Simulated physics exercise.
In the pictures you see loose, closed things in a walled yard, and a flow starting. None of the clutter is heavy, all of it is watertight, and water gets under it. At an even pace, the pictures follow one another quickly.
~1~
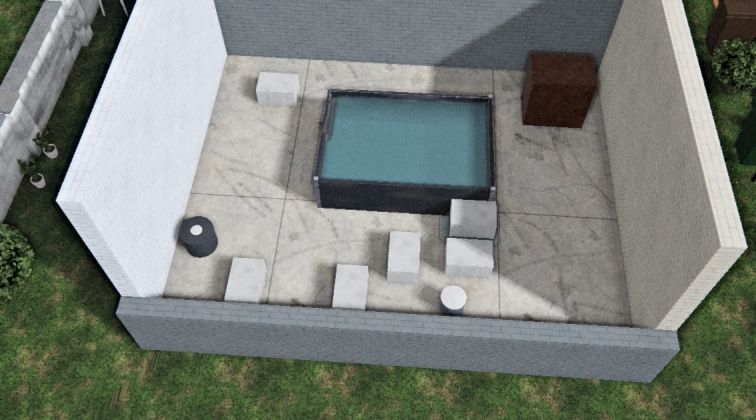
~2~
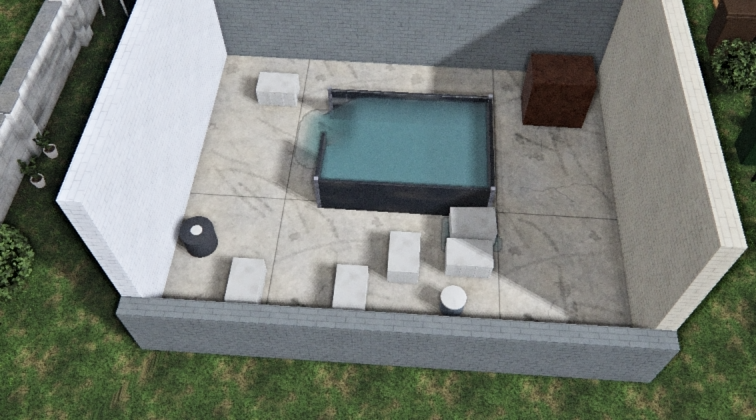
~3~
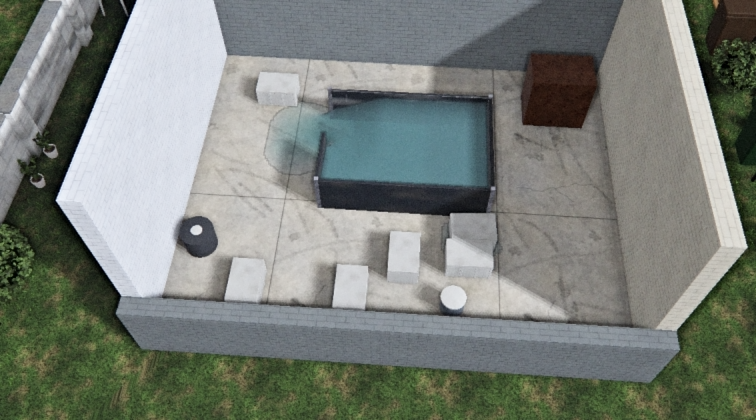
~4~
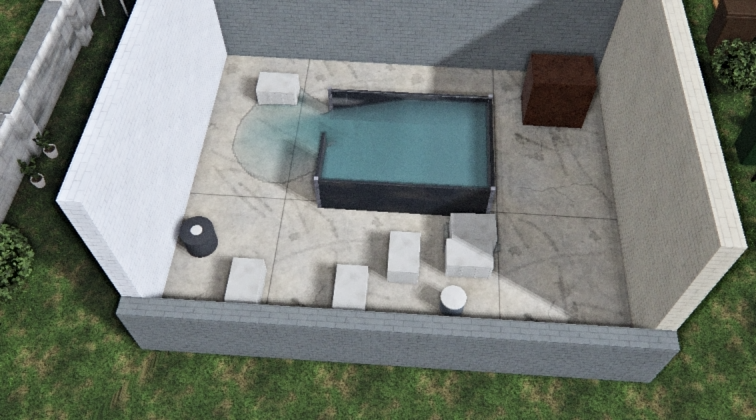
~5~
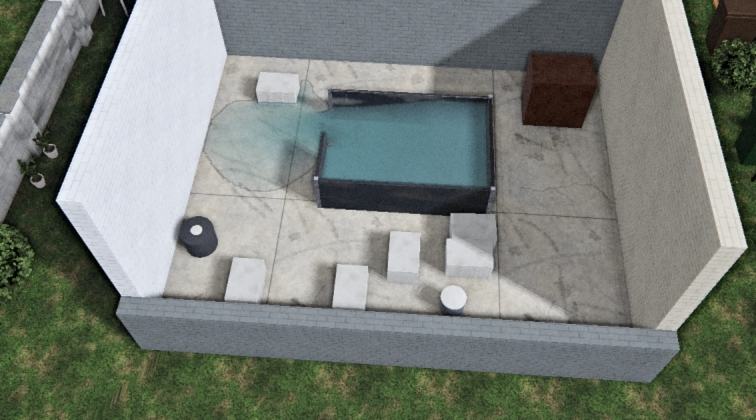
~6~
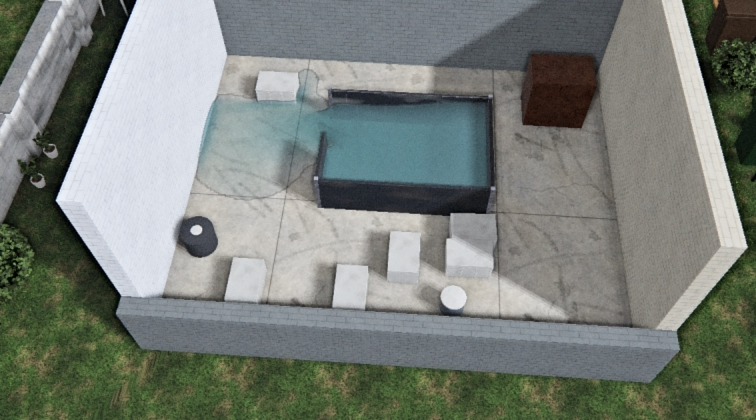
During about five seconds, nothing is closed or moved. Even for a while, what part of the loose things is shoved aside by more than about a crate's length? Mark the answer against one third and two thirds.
One to two thirds of them.
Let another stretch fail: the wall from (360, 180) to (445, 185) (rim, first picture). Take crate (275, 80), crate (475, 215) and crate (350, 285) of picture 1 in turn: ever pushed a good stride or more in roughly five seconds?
Taking them one at a time, the first not displaced that far, the second not displaced that far and the third gets shoved clear.
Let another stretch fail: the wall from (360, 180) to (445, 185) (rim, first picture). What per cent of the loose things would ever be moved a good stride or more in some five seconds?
Estimate: Close to 80 per cent.
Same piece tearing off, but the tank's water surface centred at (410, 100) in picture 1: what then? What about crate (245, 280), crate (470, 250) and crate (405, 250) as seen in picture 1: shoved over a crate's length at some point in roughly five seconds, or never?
Taking them in turn: Got sent well off; kept near its start; kept near its start.
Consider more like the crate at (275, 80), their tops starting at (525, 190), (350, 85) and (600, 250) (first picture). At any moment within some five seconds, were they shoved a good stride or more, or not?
Twin one: Barely shifts; twin two: Slides well clear; twin three: Barely shifts.
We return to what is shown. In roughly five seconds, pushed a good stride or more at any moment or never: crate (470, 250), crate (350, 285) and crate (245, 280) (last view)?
Well, in the order you gave them, the first stayed under the mark, the second went the distance, and the third went the distance.
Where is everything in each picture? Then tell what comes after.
A crate at (474, 213), on the bottom; a crate at (277, 82), on the bottom; 0 of 8 have shifted, in the first frame.
A crate at (474, 220) rests on the ground, close to its start; a crate at (277, 82), on the bottom; 1 of 8 have shifted, in the second frame.
A crate at (473, 226) rests on the ground, close to its start; a crate at (277, 82) rests on the ground; 1 of 8 have shifted, in the third frame.
A crate at (474, 226) rests on the ground, close to its start; a crate at (277, 82), on the bottom; 1 of 8 have shifted, in the fourth frame.
A crate at (474, 226), on the bottom, close to its start; a crate at (277, 82), on the bottom; 1 of 8 have shifted, in the fifth frame.
A crate at (474, 226) rests on the ground, close to its start; a crate at (277, 81) rests on the ground; 1 of 8 have shifted, in the sixth frame.
A moment on, 0 of 8 are well off their spots; 0 afloat.
Next, 2 of 8 are well off their spots; 1 afloat.
Later, 3 of 8 are well off their spots; 1 afloat.
In the end, 4 of 8 are well off their spots, and 4 have been at some point; 1 afloat.
